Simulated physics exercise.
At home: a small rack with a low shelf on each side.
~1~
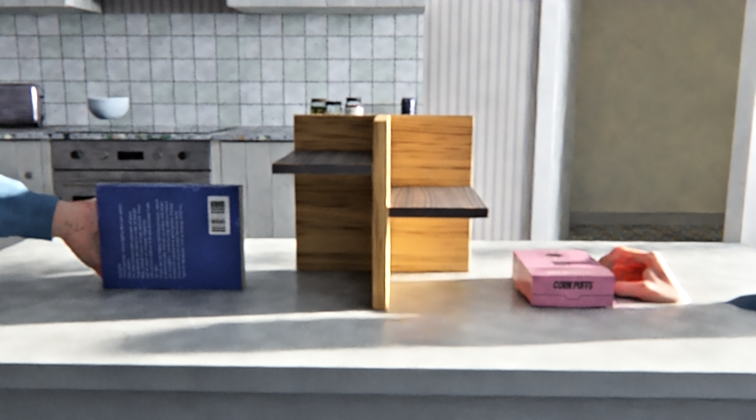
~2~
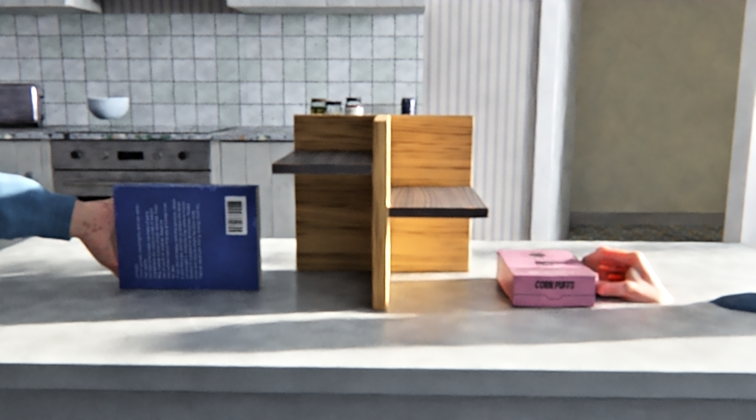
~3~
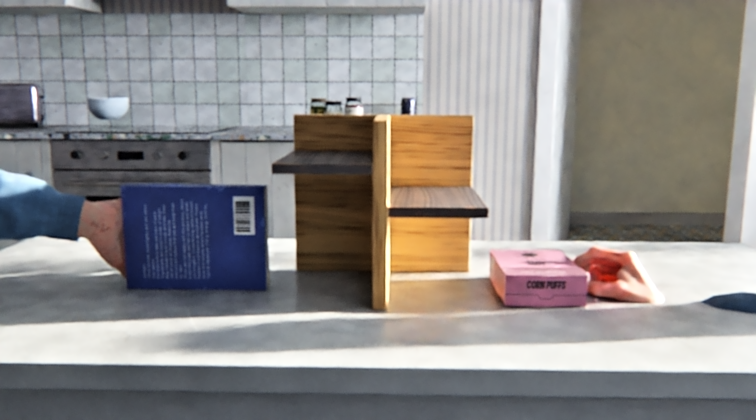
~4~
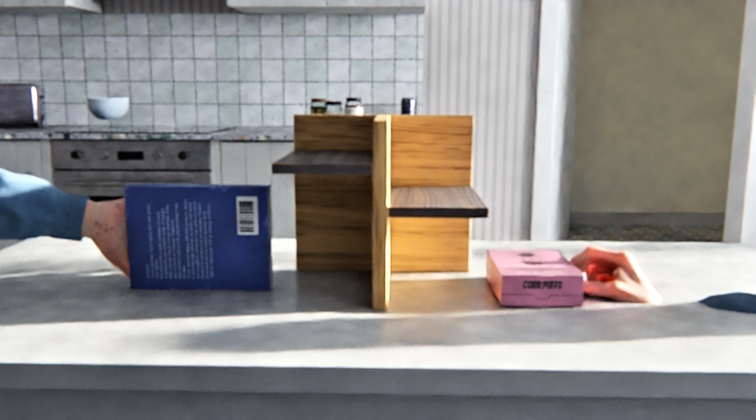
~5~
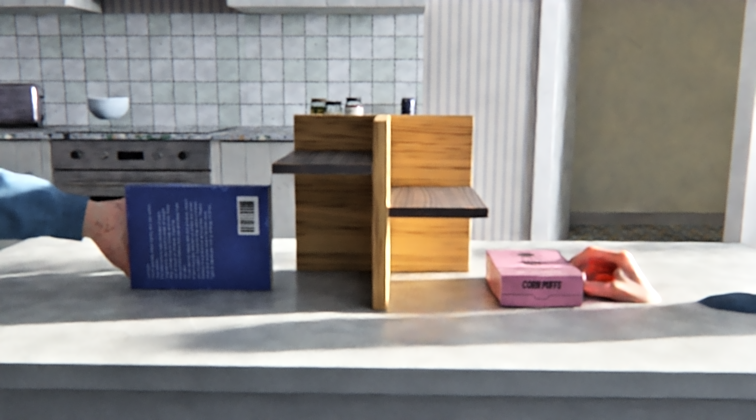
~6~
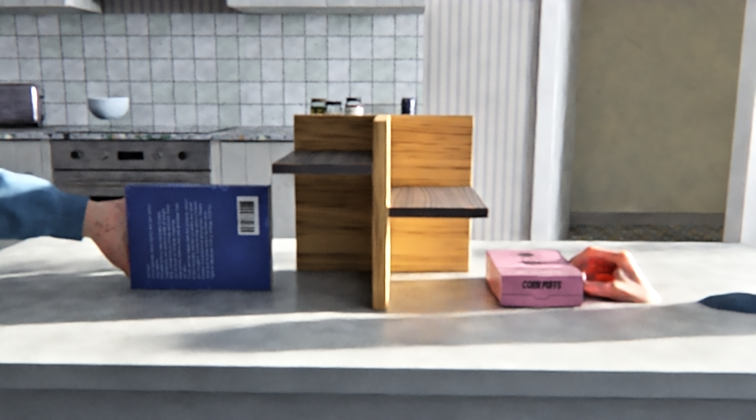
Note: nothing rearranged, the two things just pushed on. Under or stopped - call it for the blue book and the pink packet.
Blue book under, pink packet under.
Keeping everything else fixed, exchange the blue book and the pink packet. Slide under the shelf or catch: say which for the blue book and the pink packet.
Blue book: Blocked; pink packet: Clear.
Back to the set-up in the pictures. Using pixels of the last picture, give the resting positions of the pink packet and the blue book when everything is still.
The first ends near (435, 275), the second near (297, 238).
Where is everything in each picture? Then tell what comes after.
Hands sliding the things forward; blue book (172, 237); pink packet (559, 276); shelf (382, 204), in the first picture.
Hands sliding the things forward; pink packet (542, 276); shelf (382, 204), in the second picture.
Hands sliding the things forward; blue book (197, 237); shelf (382, 204), in the third picture.
Hands sliding the things forward; pink packet (531, 276); shelf (382, 204), in the fourth picture.
Hands sliding the things forward; blue book (201, 237); shelf (382, 204), in the fifth picture.
Hands sliding the things forward; blue book (201, 237); pink packet (531, 276); shelf (382, 204), in the sixth picture.
Then, 0.42 s later than the last frame, blue book sliding up to the opening near (237, 238); pink packet sliding up to the opening near (494, 275).
When it is over, the blue book clears the shelf, near (297, 238); the pink packet clears the shelf, near (435, 276).
